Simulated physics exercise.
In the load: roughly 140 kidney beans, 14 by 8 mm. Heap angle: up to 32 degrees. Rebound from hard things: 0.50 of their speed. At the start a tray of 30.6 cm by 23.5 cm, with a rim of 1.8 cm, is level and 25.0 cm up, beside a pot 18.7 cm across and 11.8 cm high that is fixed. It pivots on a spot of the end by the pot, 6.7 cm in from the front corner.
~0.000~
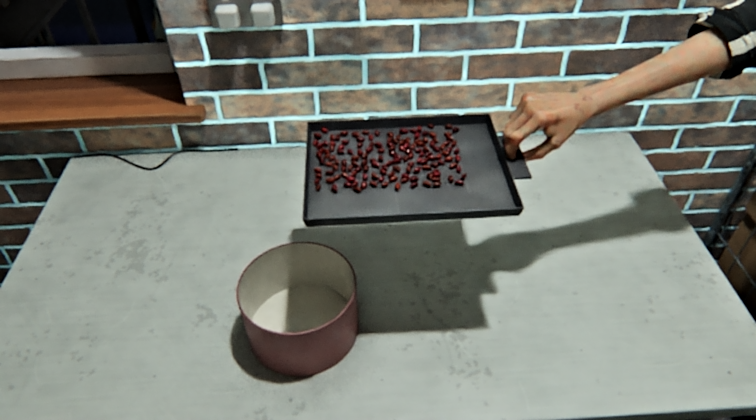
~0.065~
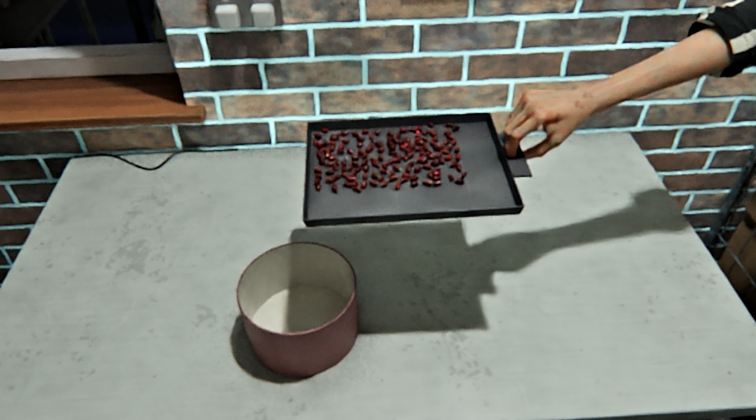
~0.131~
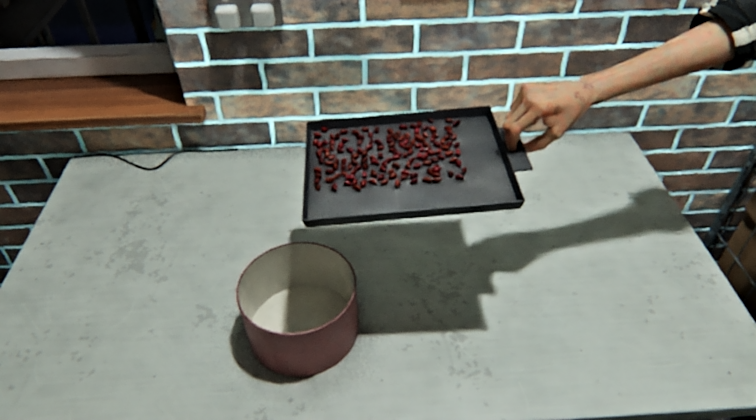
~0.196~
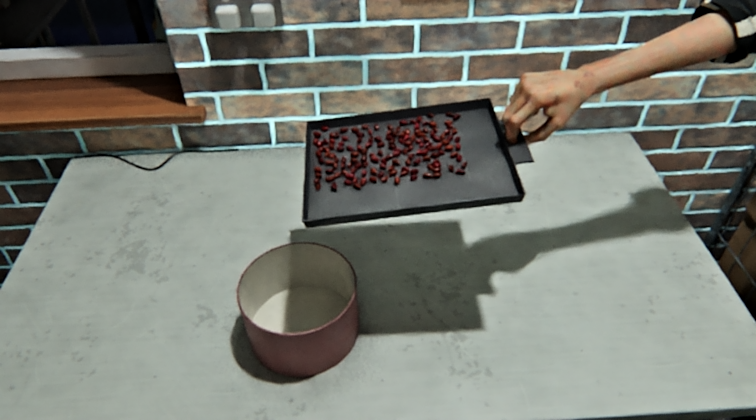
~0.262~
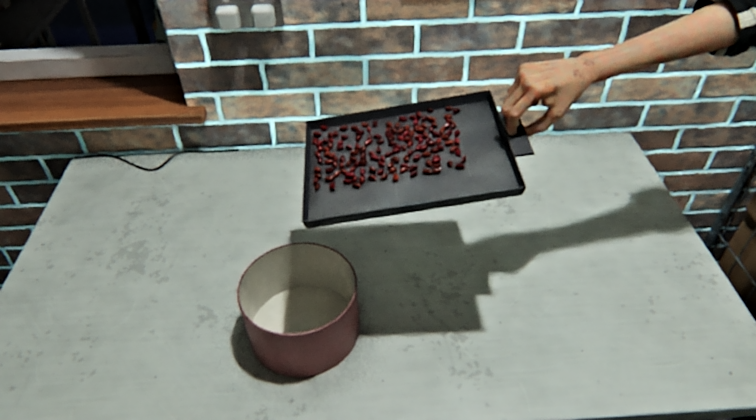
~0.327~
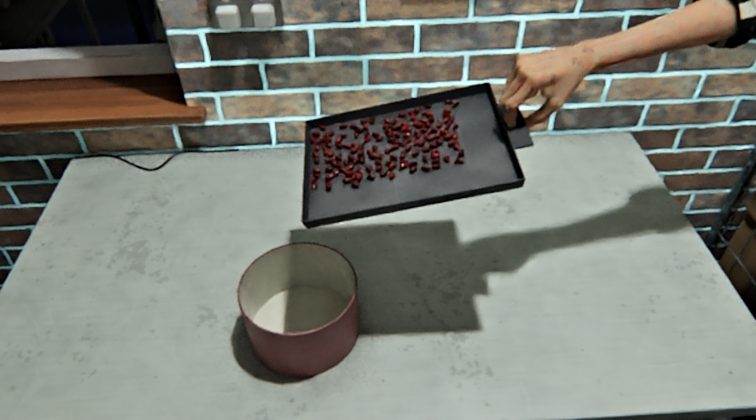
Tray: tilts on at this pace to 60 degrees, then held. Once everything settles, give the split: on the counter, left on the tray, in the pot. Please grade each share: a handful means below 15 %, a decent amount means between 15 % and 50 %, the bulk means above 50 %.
Counter: A handful, tray: The bulk, pot: A handful.
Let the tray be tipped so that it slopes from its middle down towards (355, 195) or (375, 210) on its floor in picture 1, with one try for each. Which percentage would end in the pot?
First try: About 10 percent; second try: About 10 percent.
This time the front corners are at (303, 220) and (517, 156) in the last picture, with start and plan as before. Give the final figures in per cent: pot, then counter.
Pot: 10, counter: 10.
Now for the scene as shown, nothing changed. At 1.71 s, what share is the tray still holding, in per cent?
95 %, give or take.
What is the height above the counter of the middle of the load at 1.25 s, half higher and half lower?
I'd say near 28 cm.
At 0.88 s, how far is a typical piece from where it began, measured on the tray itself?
Displacement on the tray: About 8 cm.
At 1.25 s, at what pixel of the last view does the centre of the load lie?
(313, 157) or thereabouts.
Then, at 0.88 s, tilt 34 degrees; the tray holds 100 %, the pot 0 %.
Then, at 1.25 s, tilt 50 degrees; the tray holds 100 %, the pot 0 %.
After 1.71 s, tilt 60 degrees; the tray holds 95 %, the pot 5 %.
In the end, at 2.6 s, counter 0 %, tray 95 %, pot 5 %.
